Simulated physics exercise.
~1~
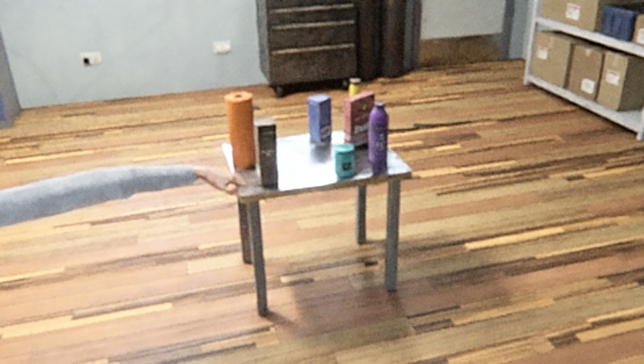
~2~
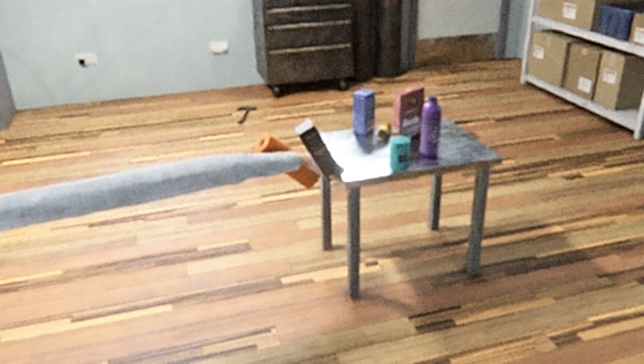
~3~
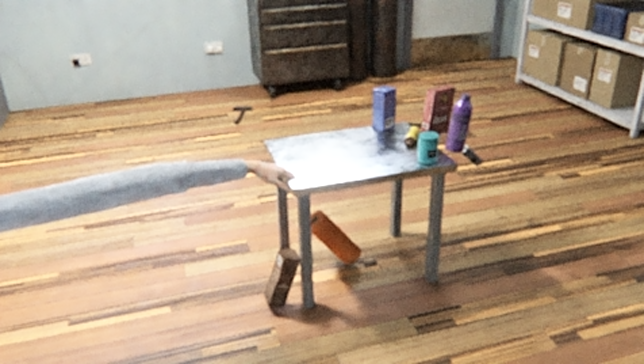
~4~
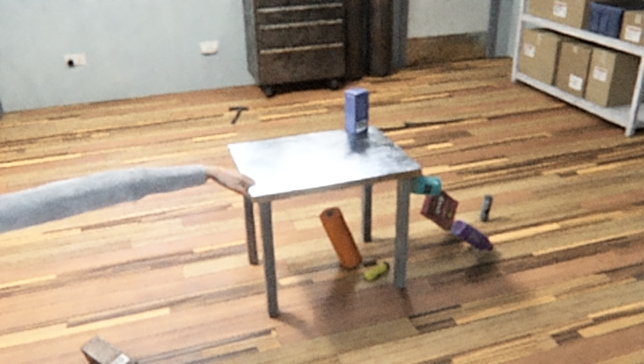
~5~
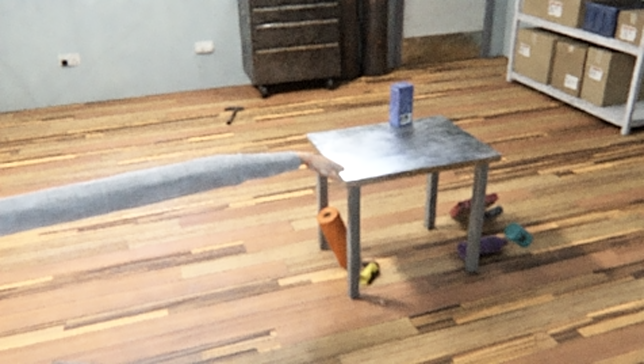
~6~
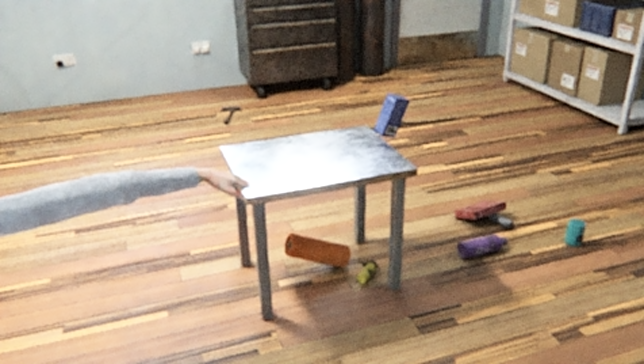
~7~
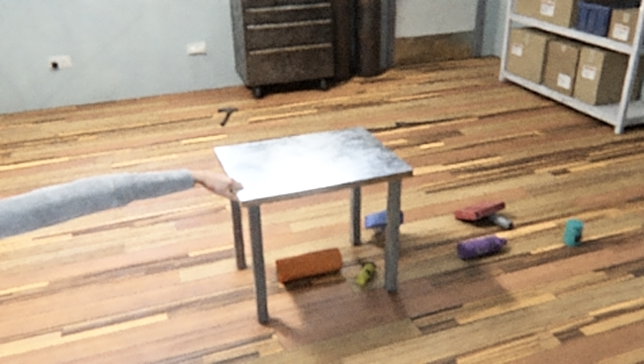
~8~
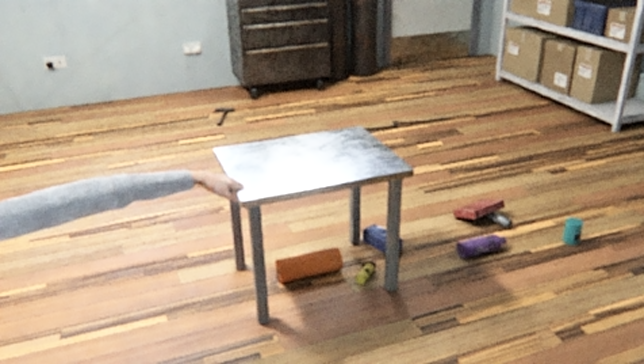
In a room with a wooden floor, a hand jerked a small table right and left repeatedly, toppling the cartons, bottles and other containers off it, the blue carton last, until the tabletop was bare and things lay scattered on the floor.
